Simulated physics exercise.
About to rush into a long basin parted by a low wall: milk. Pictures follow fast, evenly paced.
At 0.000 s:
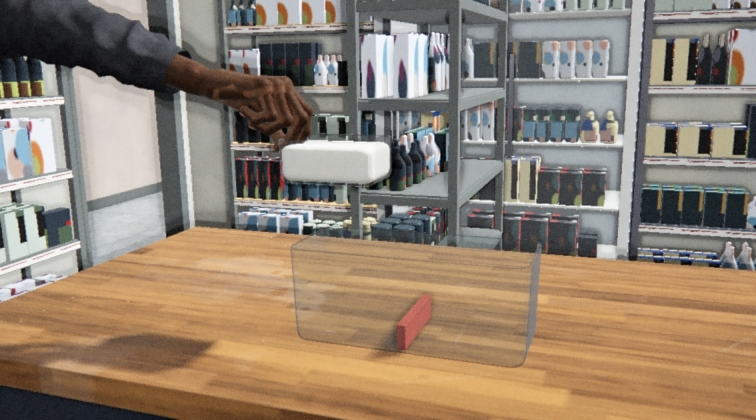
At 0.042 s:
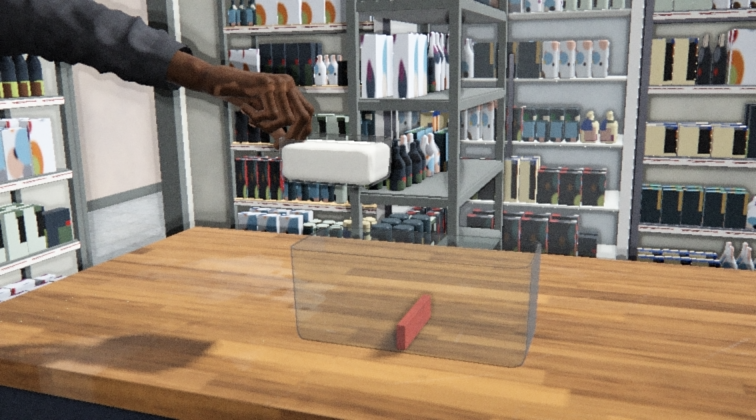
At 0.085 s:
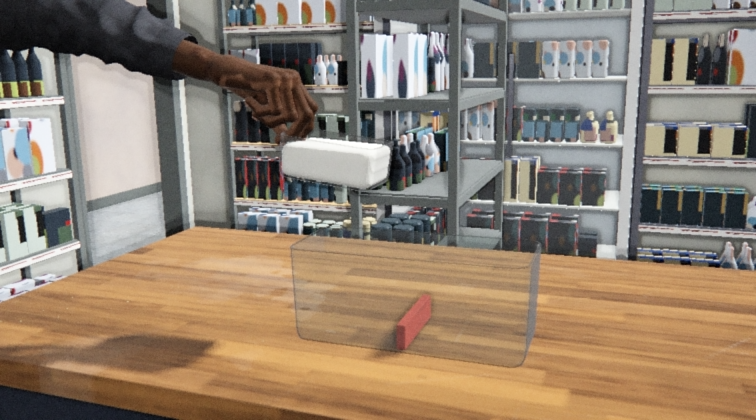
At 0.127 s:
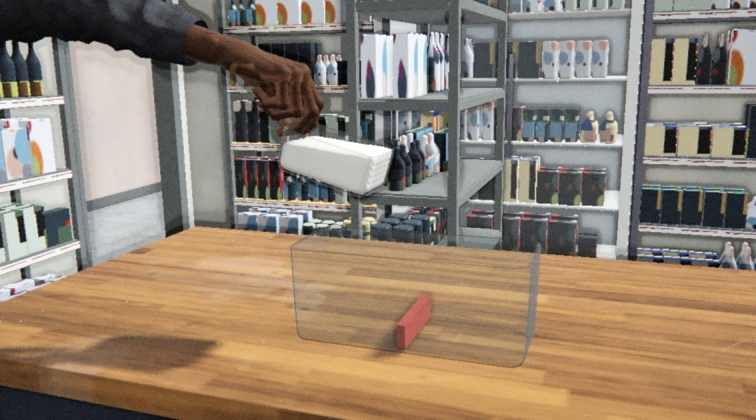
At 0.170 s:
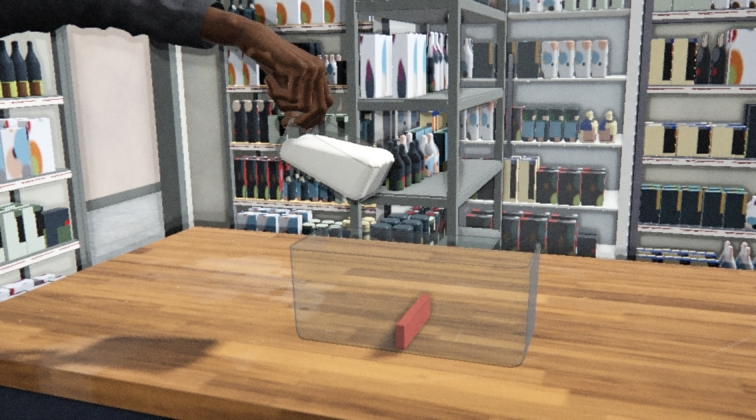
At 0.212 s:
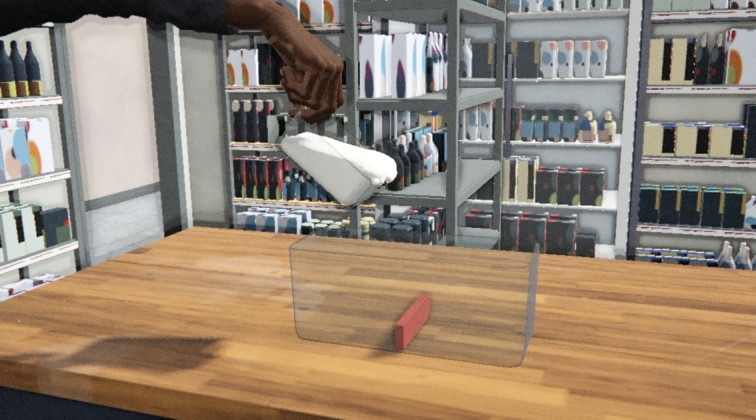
A hand held a white, rounded container above a clear basin with a small red wall inside on a wooden counter, then steadily tilted it down to the right, its milk shifting toward the lower rim.
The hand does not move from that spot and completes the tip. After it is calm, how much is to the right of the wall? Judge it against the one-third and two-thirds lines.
It ends up between the two lines.
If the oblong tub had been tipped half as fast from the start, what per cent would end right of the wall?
Around 70 in a hundred.
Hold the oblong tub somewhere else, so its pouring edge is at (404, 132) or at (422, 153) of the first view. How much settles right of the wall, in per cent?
Close to 70 in a hundred, then close to 75 in a hundred.
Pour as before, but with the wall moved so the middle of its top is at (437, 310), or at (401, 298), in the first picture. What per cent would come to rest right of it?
15 % then 75 %, approximately.
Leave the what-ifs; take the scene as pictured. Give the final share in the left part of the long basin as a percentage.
About 45 per cent.
A moment on, the oblong tub is tipped right over and 7 per cent is still to pour, 30 is left of the wall and 45 right of it.
Next, the oblong tub is tipped right over and 0 per cent is still to pour, 40 is left of the wall and 55 right of it.
Then the oblong tub is tipped right over and 0 per cent is still to pour, 44 is left of the wall and 53 right of it.
Later the oblong tub is tipped right over and 0 per cent is still to pour, 45 is left of the wall and 53 right of it.
In the end 45 per cent lies left of the wall, 53 right of it and 2 outside.
